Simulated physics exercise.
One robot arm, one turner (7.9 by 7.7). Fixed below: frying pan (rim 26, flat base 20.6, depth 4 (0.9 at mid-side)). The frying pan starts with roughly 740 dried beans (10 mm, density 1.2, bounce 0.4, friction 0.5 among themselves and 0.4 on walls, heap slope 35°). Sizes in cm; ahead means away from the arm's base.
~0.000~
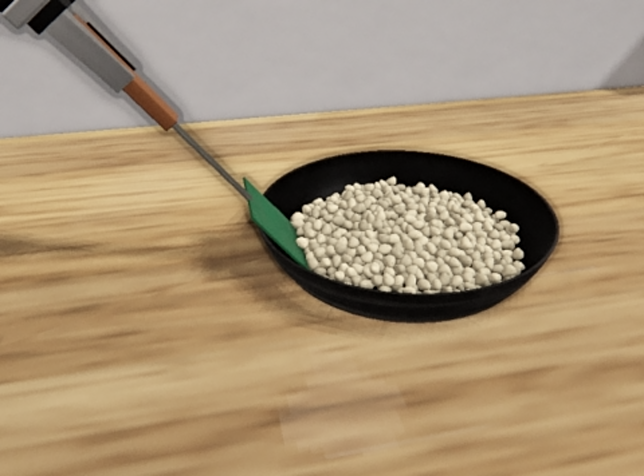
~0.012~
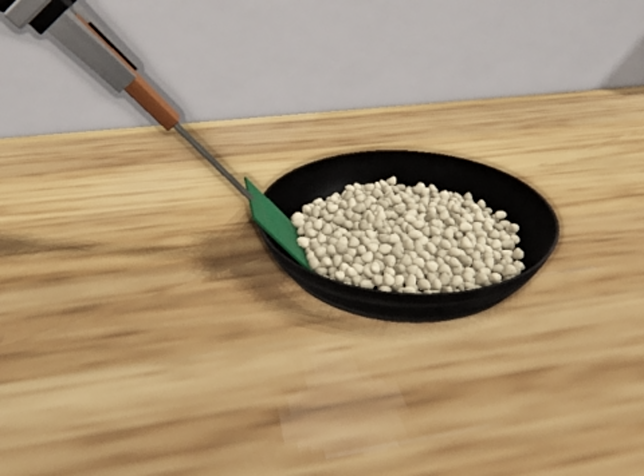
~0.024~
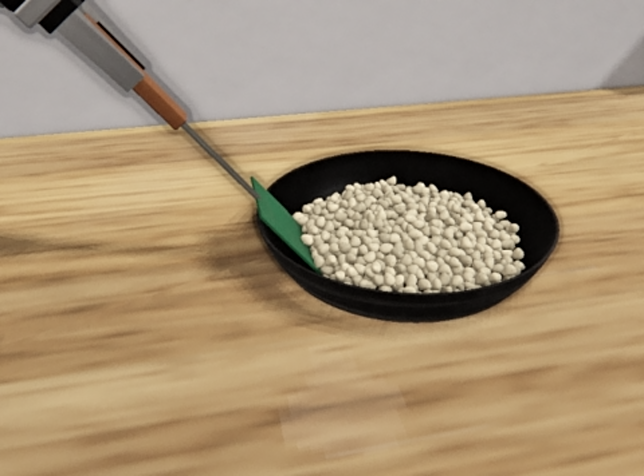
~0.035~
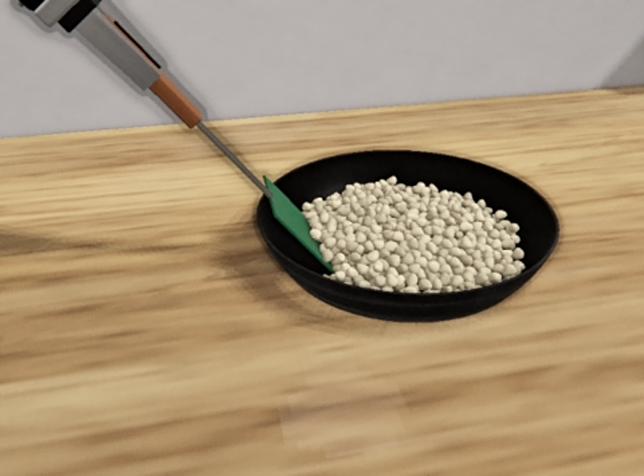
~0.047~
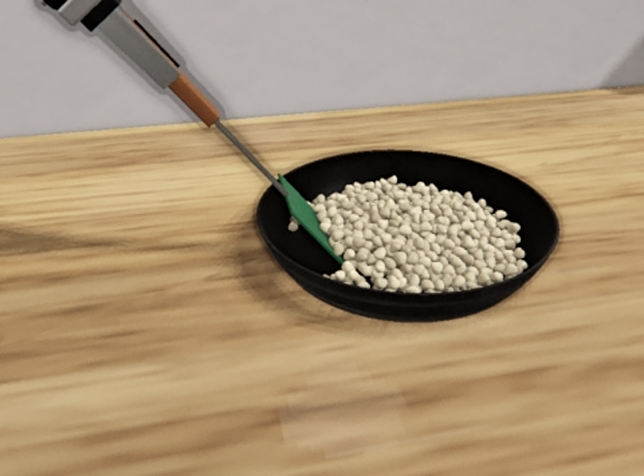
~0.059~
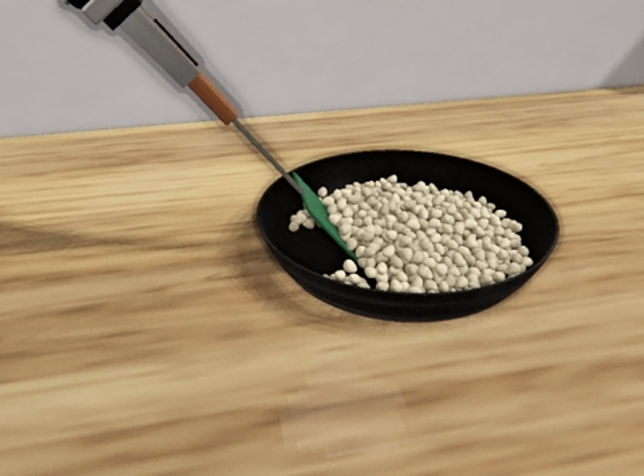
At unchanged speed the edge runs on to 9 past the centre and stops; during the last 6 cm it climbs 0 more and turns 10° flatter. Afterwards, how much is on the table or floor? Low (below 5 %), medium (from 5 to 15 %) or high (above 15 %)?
On the table or floor the share is medium, from 5 to 15 %.
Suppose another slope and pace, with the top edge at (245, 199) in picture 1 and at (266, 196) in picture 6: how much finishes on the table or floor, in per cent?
Some 5 per cent.
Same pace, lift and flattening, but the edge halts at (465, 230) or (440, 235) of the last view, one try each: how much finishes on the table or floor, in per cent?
Some 0 and 0 per cent.
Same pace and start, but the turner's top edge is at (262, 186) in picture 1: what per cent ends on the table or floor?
About 20 per cent.
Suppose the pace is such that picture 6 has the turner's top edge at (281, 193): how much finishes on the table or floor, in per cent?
About 5 per cent.
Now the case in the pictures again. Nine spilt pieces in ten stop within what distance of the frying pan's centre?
Some 25 cm.
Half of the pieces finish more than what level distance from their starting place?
About 5 cm.
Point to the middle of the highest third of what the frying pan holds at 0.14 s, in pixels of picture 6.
At about (451, 211).
After 0.10 s, sloping 53°, highest piece 6 above the table; 741 in the frying pan.
After 0.14 s, sloping 51°, highest piece 7 above the table; 741 in the frying pan.
After 0.36 s, sloping 43°, highest piece 6 above the table; 663 in the frying pan, 70 on the table or floor, 8 on the blade or in flight.
After 1.41 s, sloping 43°, highest piece 5 above the table; 662 in the frying pan, 79 on the table or floor.
At rest, 662 in the frying pan, 79 on the table or floor. That is 11 % on the table or floor.
